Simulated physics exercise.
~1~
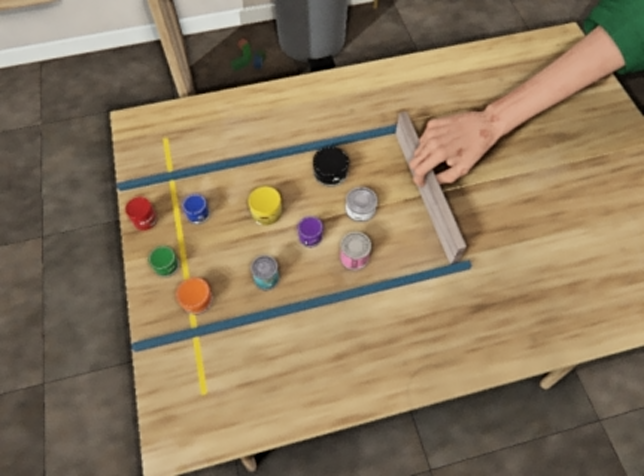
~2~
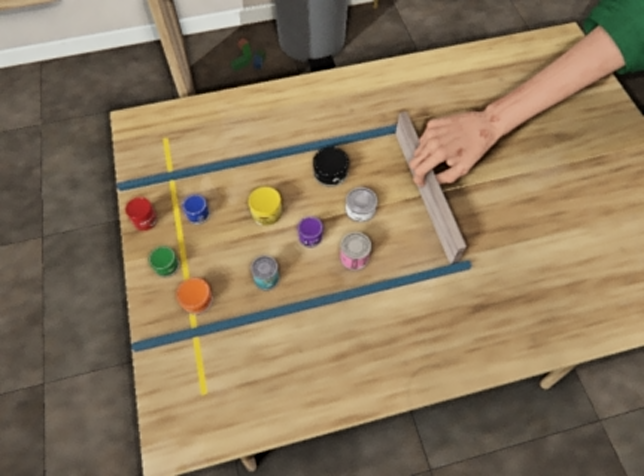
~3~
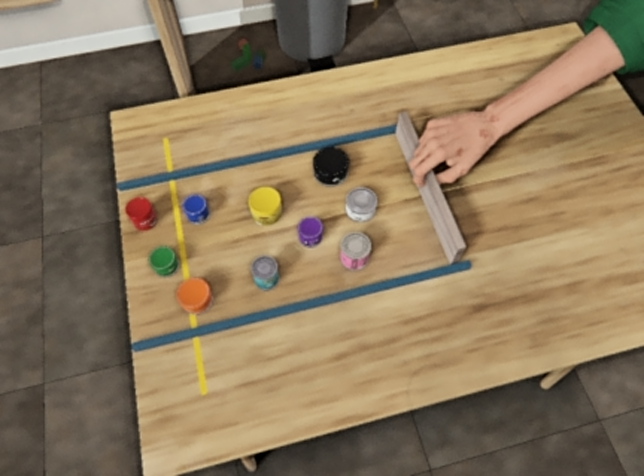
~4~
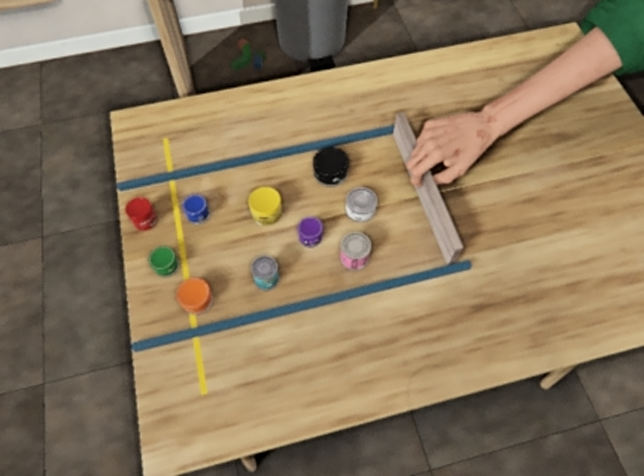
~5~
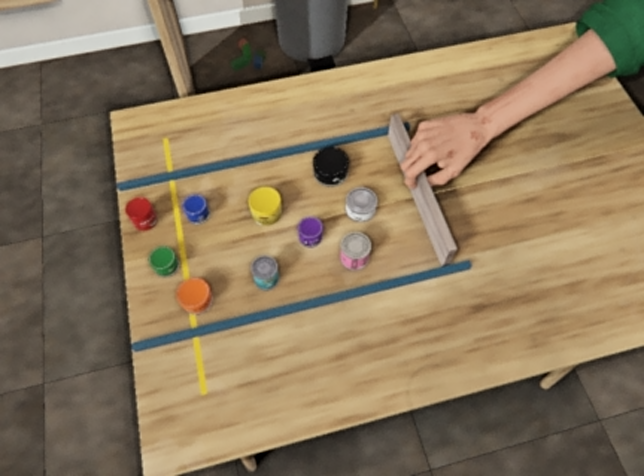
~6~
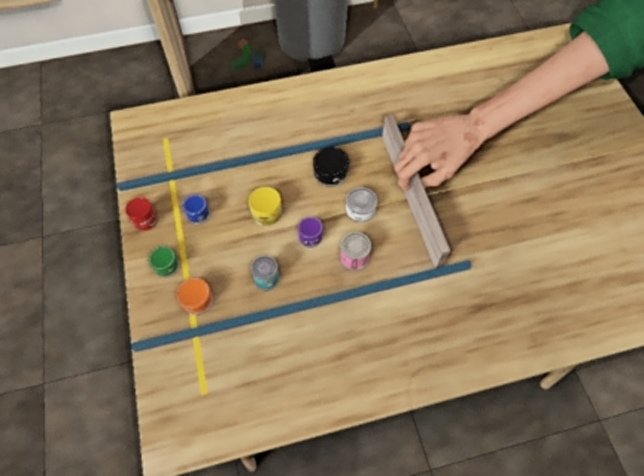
On a wooden table, a hand holding still and then sliding a board slightly left toward scattered colourful tubs between blue strips.
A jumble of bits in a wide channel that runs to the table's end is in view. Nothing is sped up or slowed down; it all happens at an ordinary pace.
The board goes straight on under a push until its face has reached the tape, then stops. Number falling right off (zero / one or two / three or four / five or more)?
One or two.
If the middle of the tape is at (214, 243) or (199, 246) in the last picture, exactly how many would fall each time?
Per try: 0; 0.
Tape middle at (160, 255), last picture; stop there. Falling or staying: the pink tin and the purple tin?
Pink tin still up, purple tin still up.
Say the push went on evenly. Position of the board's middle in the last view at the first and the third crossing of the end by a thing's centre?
First at (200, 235), next at (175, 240).
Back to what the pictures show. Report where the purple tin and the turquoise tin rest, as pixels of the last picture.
Going in order, first (171, 272) and next (144, 304).
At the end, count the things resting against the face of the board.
The answer is 4.
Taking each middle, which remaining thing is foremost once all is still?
Result: The blue tin.
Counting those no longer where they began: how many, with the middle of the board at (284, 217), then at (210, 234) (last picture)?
I get 6 at the one place and 9 at the other.
A little later, none off yet; red tub at rest near (142, 214); green tin at rest near (164, 262); orange tin at rest near (195, 297).
When it is over, the number that fall off is one or two; down, orange tin and red tub.
